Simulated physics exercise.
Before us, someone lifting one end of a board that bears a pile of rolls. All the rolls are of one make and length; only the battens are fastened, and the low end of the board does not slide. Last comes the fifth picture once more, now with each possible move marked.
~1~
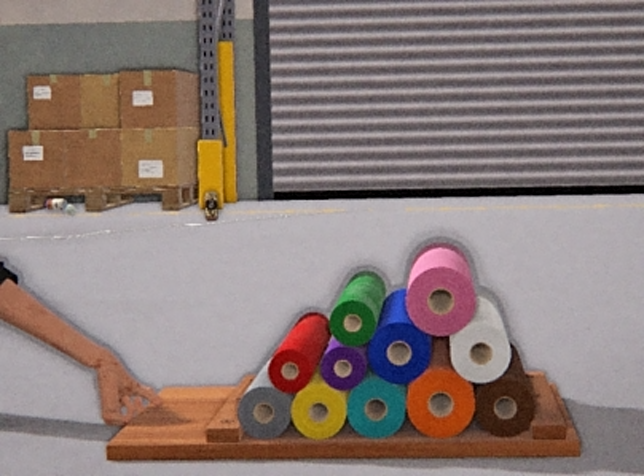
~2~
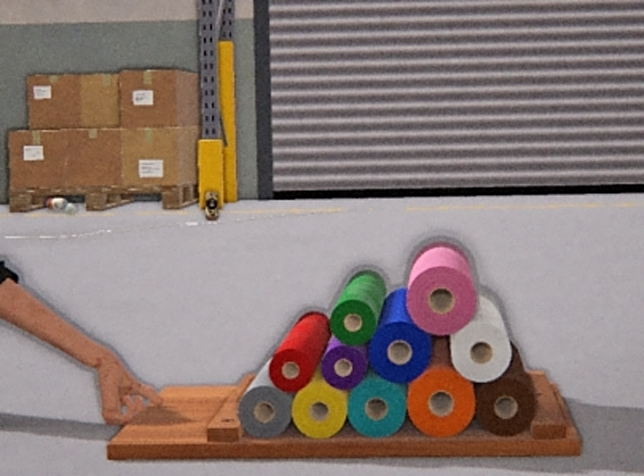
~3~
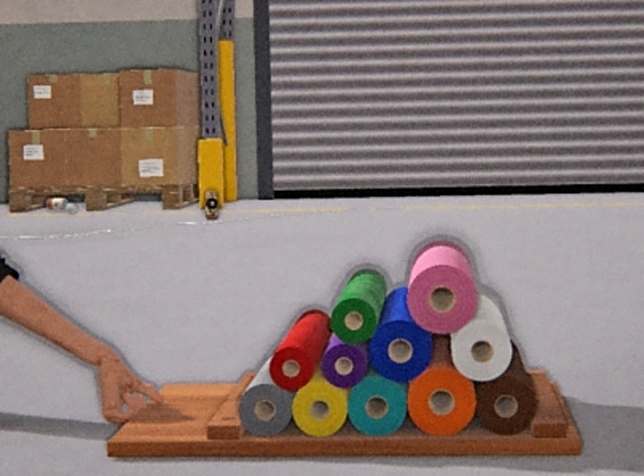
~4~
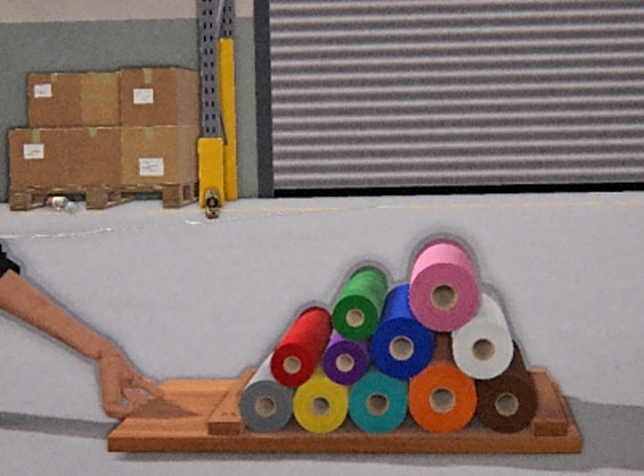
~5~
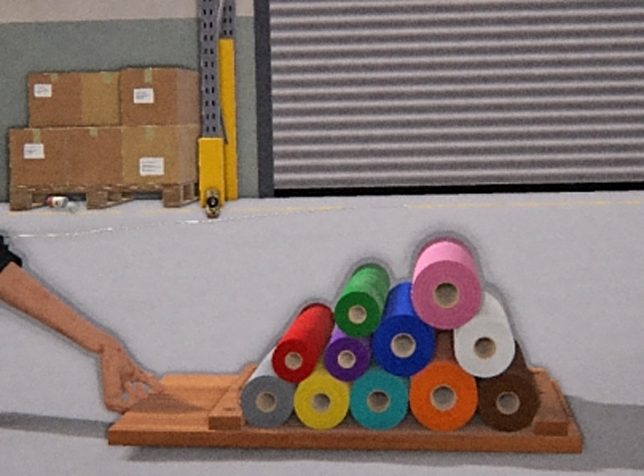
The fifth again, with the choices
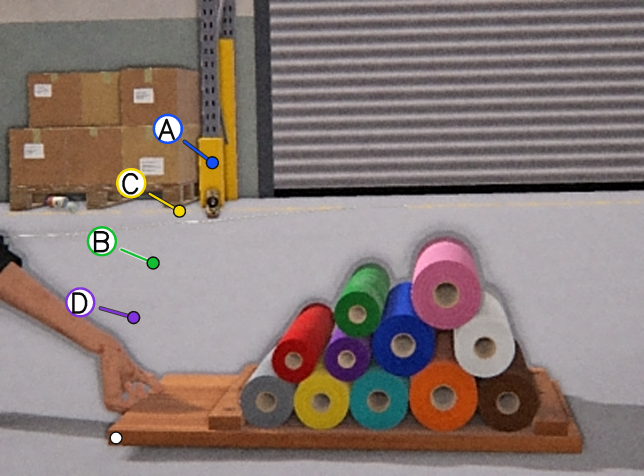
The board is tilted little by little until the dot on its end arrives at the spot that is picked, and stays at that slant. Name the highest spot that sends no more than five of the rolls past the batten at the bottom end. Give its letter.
The answer is mark C.
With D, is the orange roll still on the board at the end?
Yes, with D.
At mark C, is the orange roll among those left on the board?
Yes, with C.
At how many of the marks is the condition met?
Three of them.
On the marked copy, A at (212, 162); B at (153, 263); C at (180, 211); D at (134, 318); the white dot at (116, 438).
Taking C. A third of the way, board at 18°.
Two thirds of the way, board at 31°.
When it is over, board at 31°, two over the low batten (white, pink).
As for the rest, A eleven over the low batten; B two over the low batten (white, pink); D none over the low batten.
